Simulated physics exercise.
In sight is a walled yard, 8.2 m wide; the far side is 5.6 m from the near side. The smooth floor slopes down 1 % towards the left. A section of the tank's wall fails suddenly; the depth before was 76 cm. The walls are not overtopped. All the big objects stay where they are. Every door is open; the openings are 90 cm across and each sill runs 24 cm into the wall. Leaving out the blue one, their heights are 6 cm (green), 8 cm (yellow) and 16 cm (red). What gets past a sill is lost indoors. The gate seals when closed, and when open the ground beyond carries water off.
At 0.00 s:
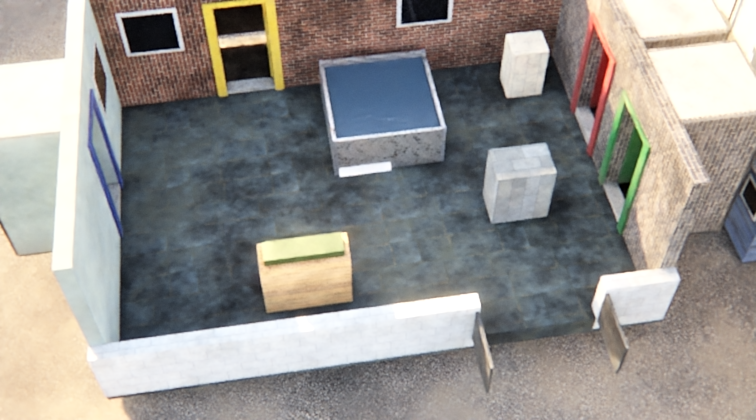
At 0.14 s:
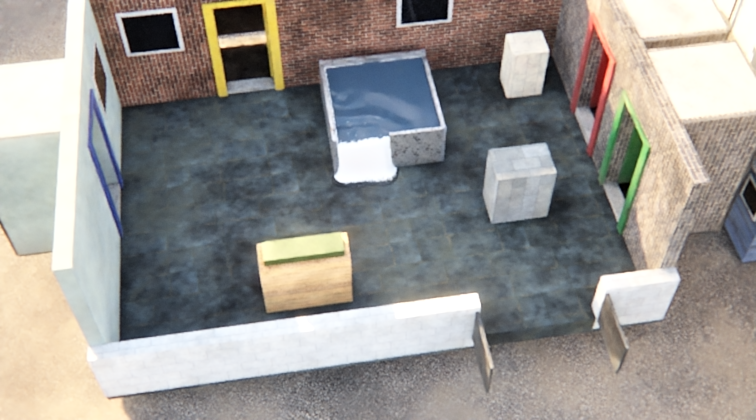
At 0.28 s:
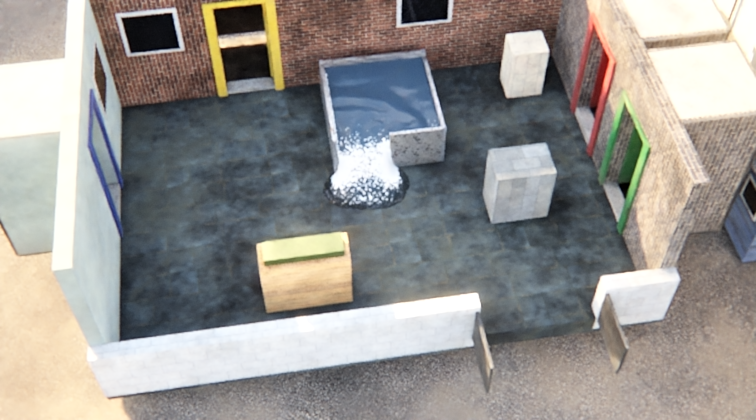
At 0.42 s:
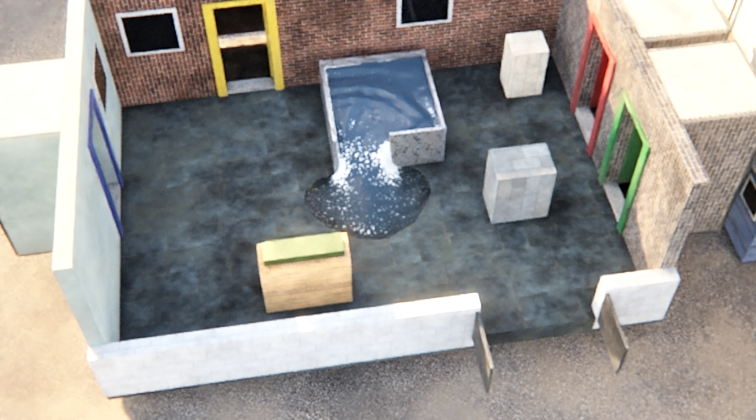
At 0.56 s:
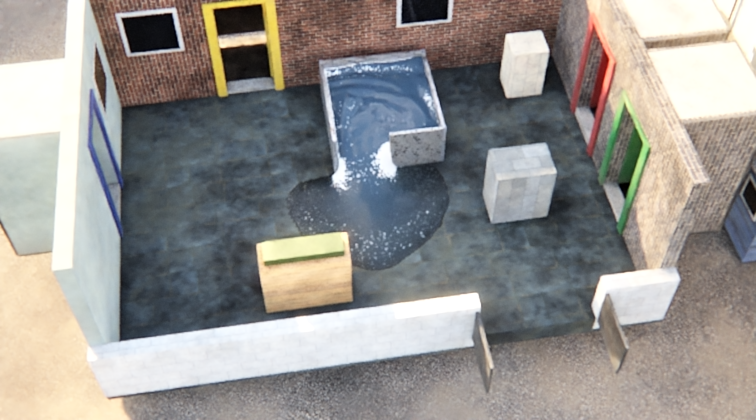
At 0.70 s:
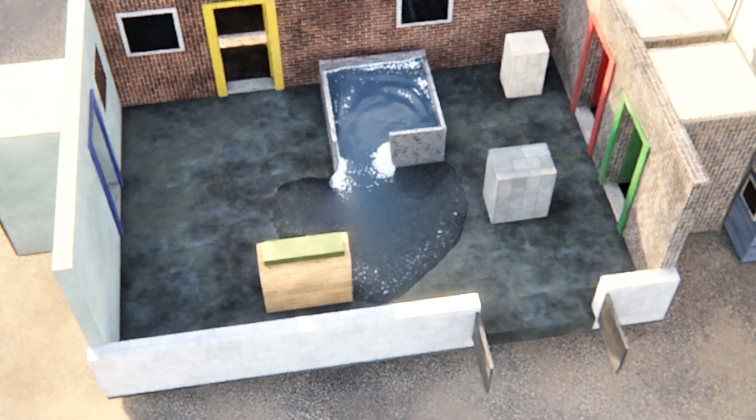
A walled yard with a dark, mottled floor is seen from high above by a camera that stays still. A grey tank of blue water stands near the brick back wall, with a yellow doorframe behind, a blue one left, red and green ones right, pale blocks, and a green-topped tan box in front. Part of the tank's front wall gives way, and water gushes out, foaming white, then spreads across the floor in a widening dark pool around the box.
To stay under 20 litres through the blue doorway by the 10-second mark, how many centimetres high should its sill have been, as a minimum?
Close to 6 cm is just enough.
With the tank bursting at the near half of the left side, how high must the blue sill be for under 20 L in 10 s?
Then roughly 22 cm.
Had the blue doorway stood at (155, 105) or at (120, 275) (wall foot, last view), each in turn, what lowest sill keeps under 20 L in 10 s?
About 9.5 and 14.5 cm.
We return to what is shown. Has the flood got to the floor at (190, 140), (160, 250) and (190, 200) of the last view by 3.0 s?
In that order: Dry, flooded, not reached.
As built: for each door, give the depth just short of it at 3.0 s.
In cm: Green 0, yellow 0, red 0, blue 4.
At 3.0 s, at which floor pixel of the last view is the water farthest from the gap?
Near (120, 373).
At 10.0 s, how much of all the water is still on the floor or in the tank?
Some 86 per cent remains.
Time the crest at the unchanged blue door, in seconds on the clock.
Near 5.5 s.
After 1.4 s water covers 25 % of the floor, deepest (42 cm) near (362, 174); it has not reached the blue door.
After 3.0 s water covers 45 % of the floor, deepest (26 cm) near (381, 335); 4 cm at the blue door, 0 litres in over its 17 cm sill.
After 10.0 s water covers 90 % of the floor, deepest (13 cm) near (122, 121); 8 cm at the blue door, 0 litres in over its 17 cm sill.
At the blue door as built, the water arrived by 2.9 s and peaked near 9 cm at 5.4 s.
With a sill of 4.5 cm, 36 litres would have come in within the 10 s; with 7 cm, 9 litres. So under 20 litres takes about 6 cm.
